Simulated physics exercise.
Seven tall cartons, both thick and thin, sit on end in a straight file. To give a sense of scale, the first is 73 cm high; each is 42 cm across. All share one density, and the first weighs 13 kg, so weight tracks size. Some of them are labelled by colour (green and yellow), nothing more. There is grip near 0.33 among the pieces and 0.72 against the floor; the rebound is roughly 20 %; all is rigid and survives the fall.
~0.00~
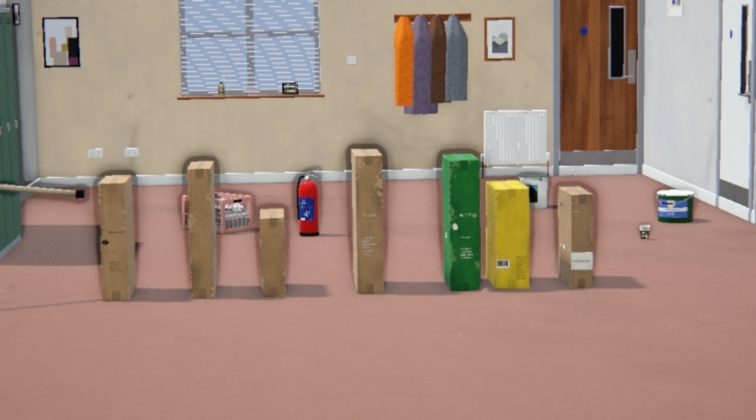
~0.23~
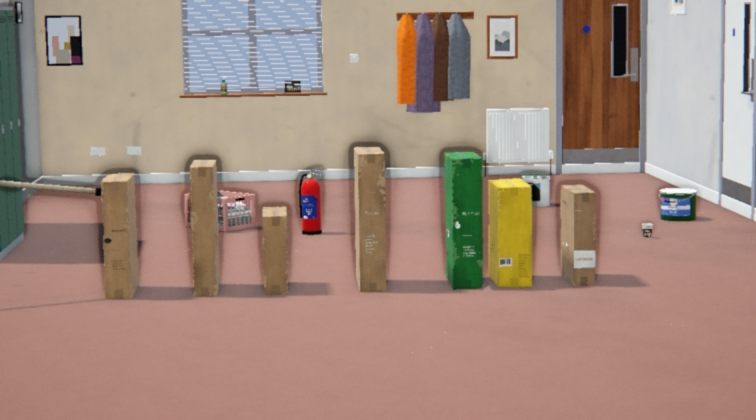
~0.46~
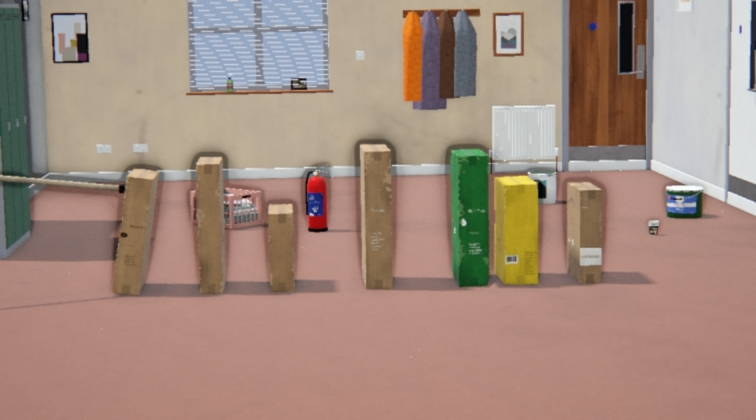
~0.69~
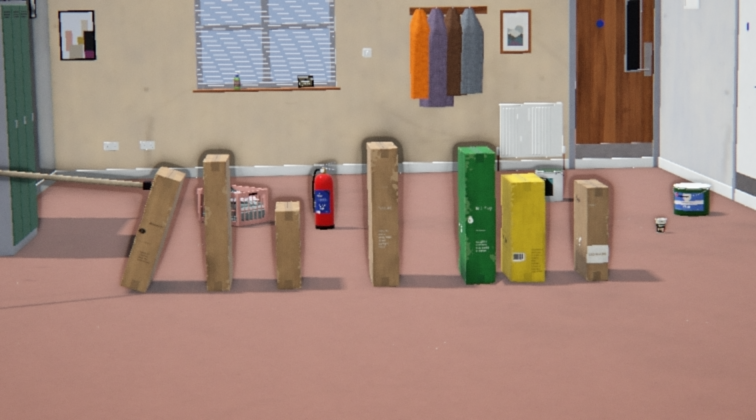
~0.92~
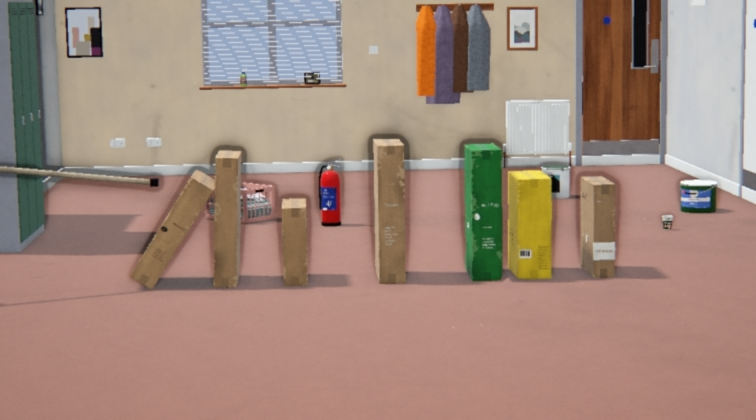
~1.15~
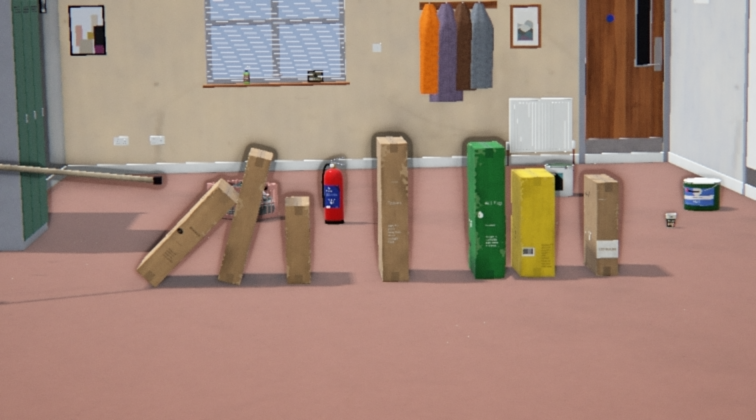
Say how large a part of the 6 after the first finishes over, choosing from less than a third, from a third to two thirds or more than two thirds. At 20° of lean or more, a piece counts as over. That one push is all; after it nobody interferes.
I would say over two thirds.
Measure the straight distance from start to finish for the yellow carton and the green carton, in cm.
Estimate: Yellow near 40 cm, green near 40 cm.
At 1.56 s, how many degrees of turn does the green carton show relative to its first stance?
Something like 0°, give or take.
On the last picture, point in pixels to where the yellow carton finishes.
In the final image its middle is around (597, 237).
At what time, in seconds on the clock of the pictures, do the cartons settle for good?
Roughly 4.0 s.
By 1.56 s, 2 of the 6 other cartons over.
By 3.18 s, 5 of the 6 other cartons over; green carton tilted 41°; yellow carton tilted 40°.
When it is over (4.3 s), 6 of the 6 other cartons over; yellow carton tilted 70°; green carton tilted 63°. That is 100 per cent. Not one is left standing. In pixels of the last frame, middles, yellow carton near (597, 237), green carton near (538, 228).
